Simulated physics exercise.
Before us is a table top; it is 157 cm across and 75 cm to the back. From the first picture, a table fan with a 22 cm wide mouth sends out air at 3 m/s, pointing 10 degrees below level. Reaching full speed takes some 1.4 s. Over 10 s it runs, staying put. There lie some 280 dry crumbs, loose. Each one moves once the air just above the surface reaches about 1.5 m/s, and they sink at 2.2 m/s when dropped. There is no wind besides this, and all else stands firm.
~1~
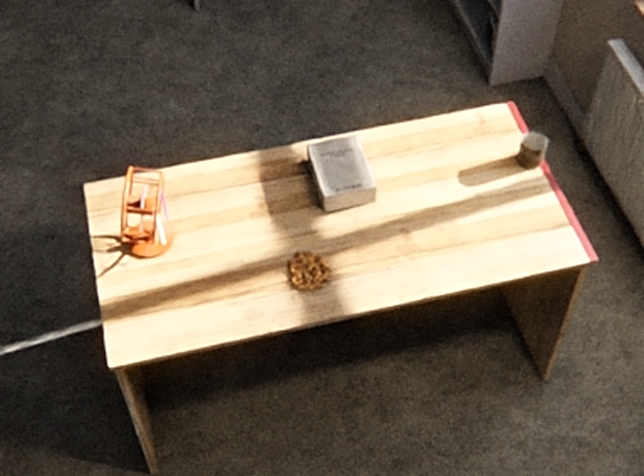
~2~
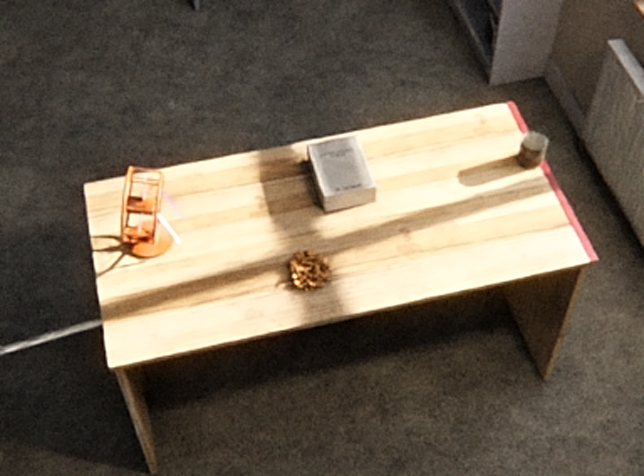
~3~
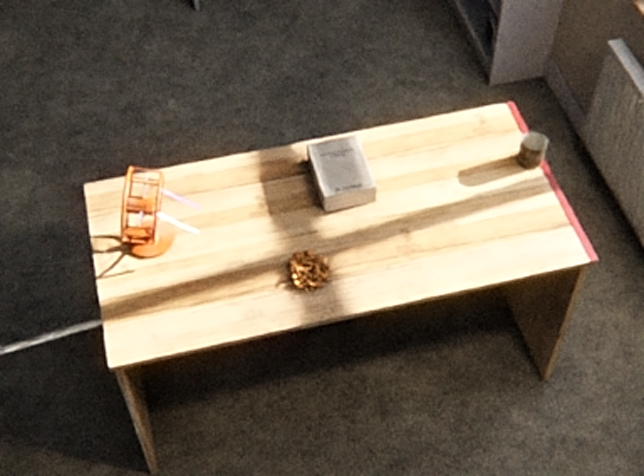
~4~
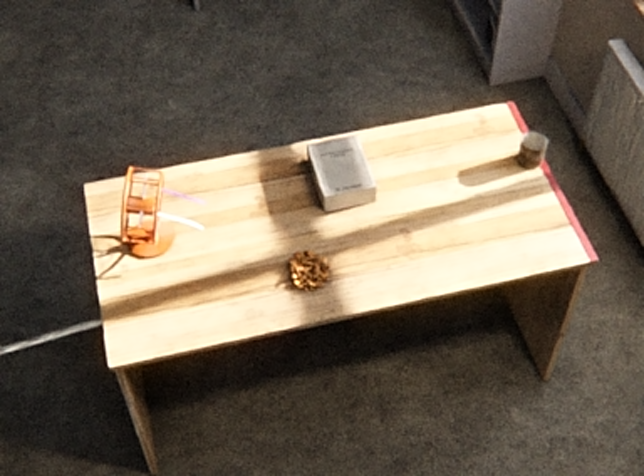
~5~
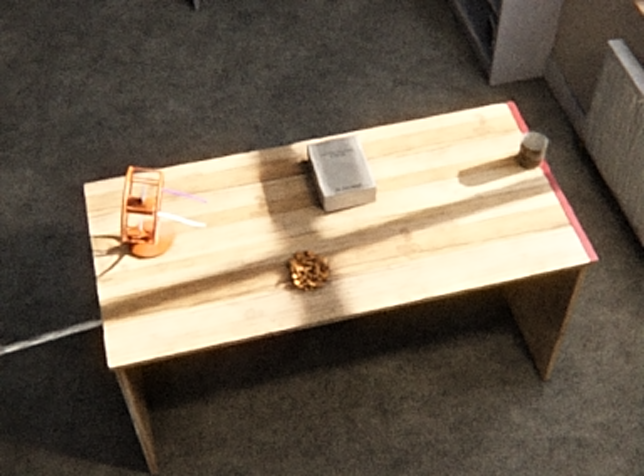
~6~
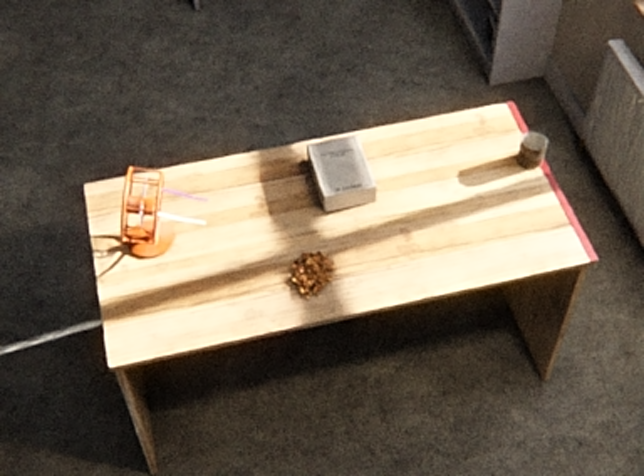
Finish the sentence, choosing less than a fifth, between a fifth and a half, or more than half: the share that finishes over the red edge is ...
The share that finishes over the red edge is less than a fifth.
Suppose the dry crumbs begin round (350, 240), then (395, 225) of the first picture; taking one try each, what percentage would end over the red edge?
70 %, 90 %.
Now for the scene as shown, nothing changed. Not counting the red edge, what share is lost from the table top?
The share comes to some 100 per cent.
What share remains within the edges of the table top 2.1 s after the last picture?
Some 4 per cent.
Then, 0.9 s after the last picture, 9 % are on the move or not yet settled, 0 % are over the red edge.
Then, 2.1 s after the last picture, 4 % are on the move or not yet settled, 0 % are over the red edge.
Then, 4.4 s after the last picture, 3 % are on the move or not yet settled, 0 % are over the red edge.
Then, 8.9 s after the last picture, at the end, 0 % are over the red edge.
